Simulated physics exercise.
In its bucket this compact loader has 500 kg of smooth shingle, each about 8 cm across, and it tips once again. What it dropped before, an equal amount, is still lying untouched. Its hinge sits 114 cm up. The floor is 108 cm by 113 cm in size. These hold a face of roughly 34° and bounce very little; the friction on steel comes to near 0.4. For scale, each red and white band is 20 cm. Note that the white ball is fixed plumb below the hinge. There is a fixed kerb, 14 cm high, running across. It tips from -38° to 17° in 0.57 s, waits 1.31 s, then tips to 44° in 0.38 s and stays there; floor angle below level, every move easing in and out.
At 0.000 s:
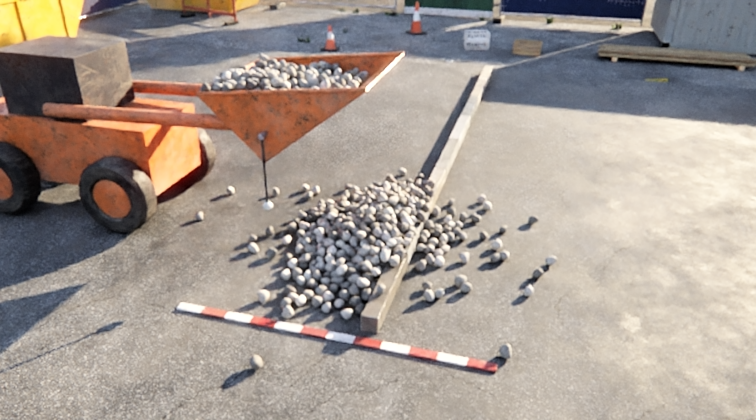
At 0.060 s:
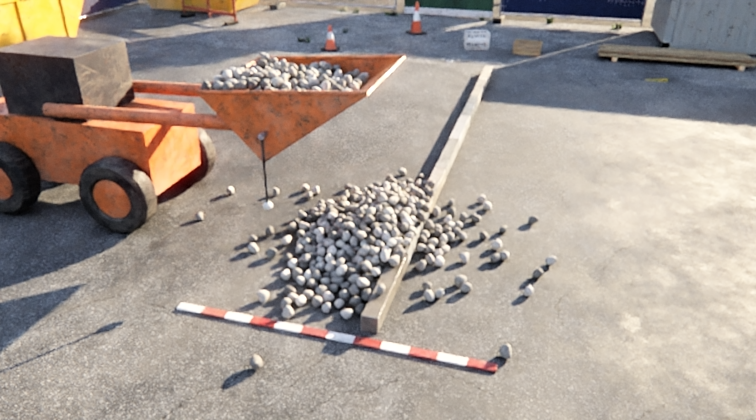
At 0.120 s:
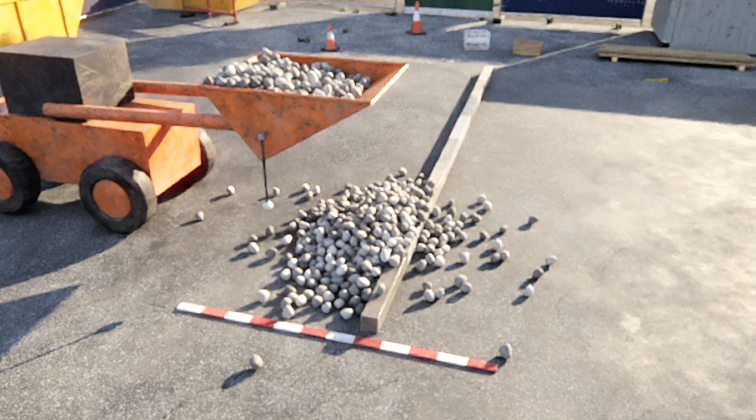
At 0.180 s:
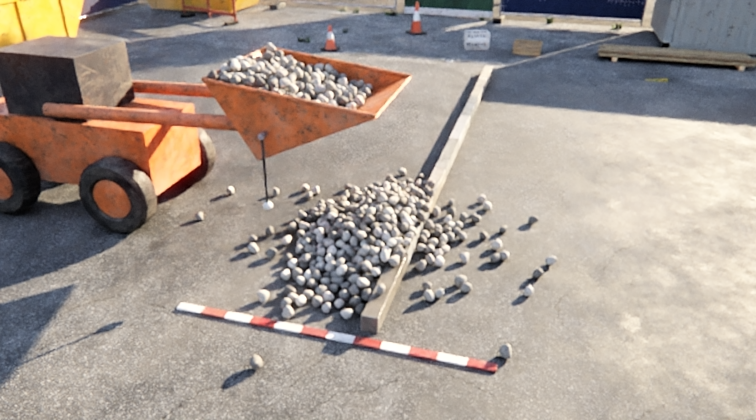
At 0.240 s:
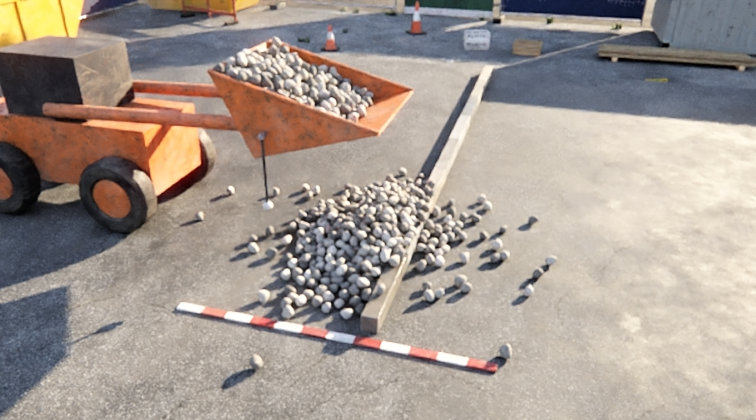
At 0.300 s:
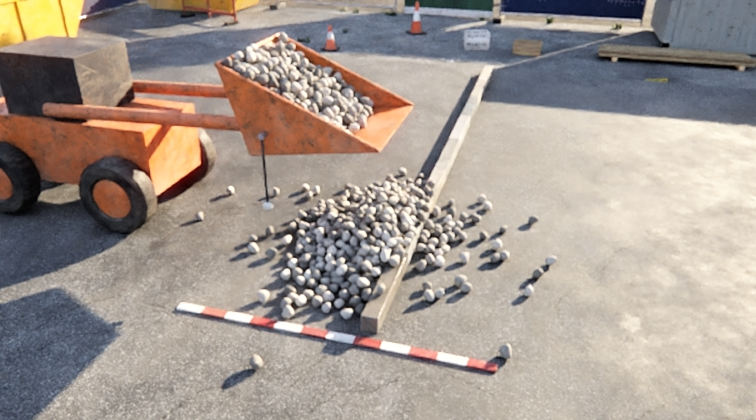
On a sunlit paved yard, an orange loader held a bucket full of smooth stones above a pile lying against a long beam, then gradually tilted its front edge downward while the pile stayed still.
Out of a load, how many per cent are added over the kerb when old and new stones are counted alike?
Around 67 per cent.
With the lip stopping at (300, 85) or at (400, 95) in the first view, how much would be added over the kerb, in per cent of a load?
Roughly 10 and 85 percent, in that order.
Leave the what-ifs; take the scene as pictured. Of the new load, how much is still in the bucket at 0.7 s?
Estimate: 100 % remaining inside, roughly.
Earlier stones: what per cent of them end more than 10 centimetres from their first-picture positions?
Roughly 5 percent.
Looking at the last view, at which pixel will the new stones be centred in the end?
Their centre ends up near (436, 234).
After 0.4 s the floor is at 9°; in per cent of one load, 100 in the bucket, 92 on this side of the kerb, 8 over the kerb; the foremost stones are at (520, 262).
After 0.7 s the floor is at 17°; in per cent of one load, 100 in the bucket, 92 on this side of the kerb, 8 over the kerb; the foremost stones are at (520, 262).
After 2.7 s the floor is at 44°; in per cent of one load, 3 in the bucket, 123 on this side of the kerb, 75 over the kerb; the foremost stones are at (635, 269).
After 5.4 s the floor is at 44°; in per cent of one load, 1 in the bucket, 124 on this side of the kerb, 75 over the kerb; the foremost stones are at (635, 269). Net gain over the kerb, 67.
